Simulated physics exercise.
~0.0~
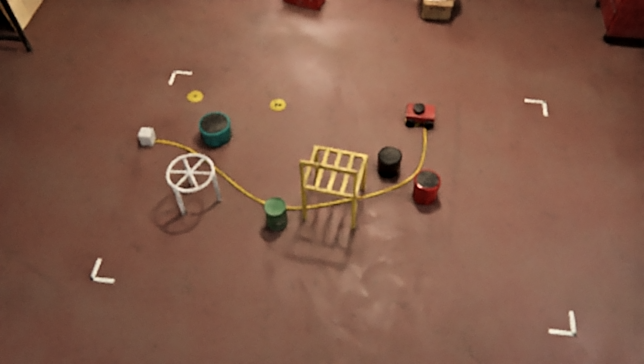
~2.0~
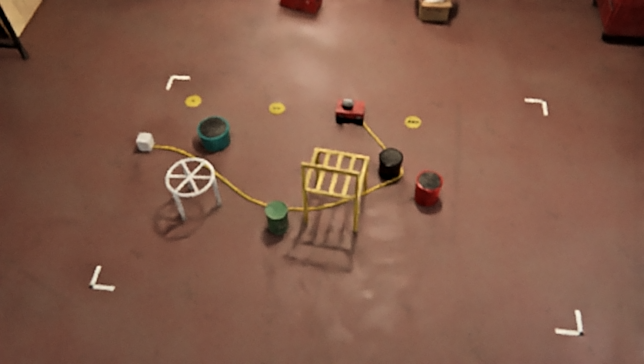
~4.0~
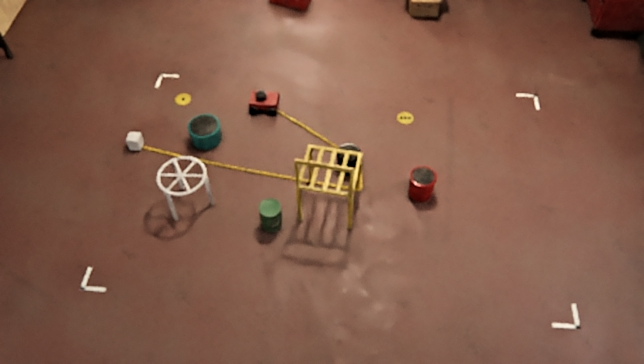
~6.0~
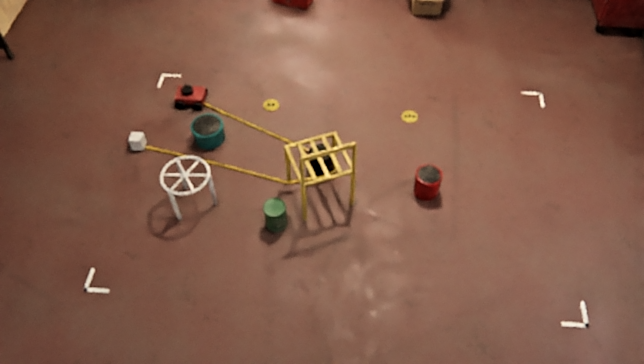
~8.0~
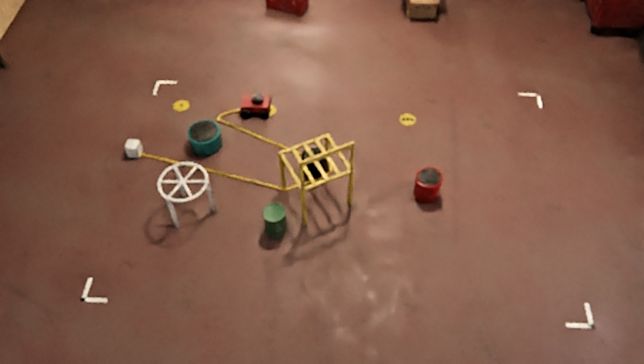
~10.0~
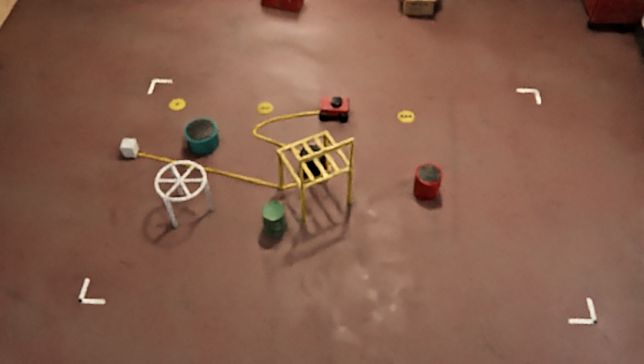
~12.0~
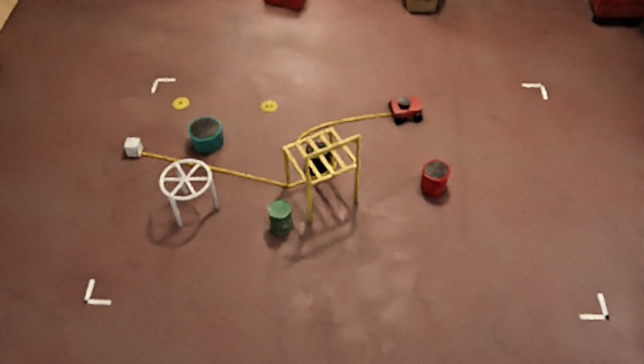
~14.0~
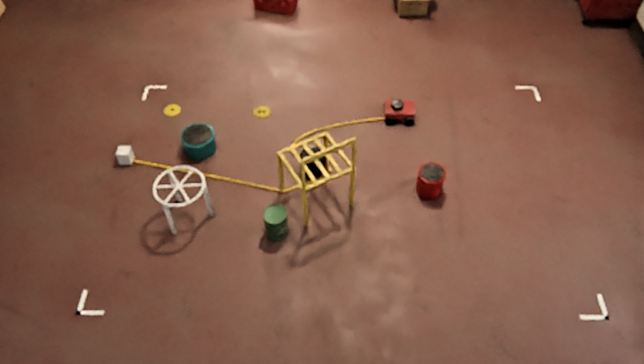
On a brown workshop floor marked by white corners, a yellow lead winds from a small white block past a white stool, teal and green containers, a yellow chair, and black and red pots to a red cart. The cart drives left past the yellow marks, and the lead draws tight, dragging the black pot left beneath the chair. As the cart continues to the far left mark, the chair shifts slightly left and turns. The cart then heads back right, its lead bending loosely behind it. It stops at the right mark, with the black pot still under the chair and the red pot standing apart.
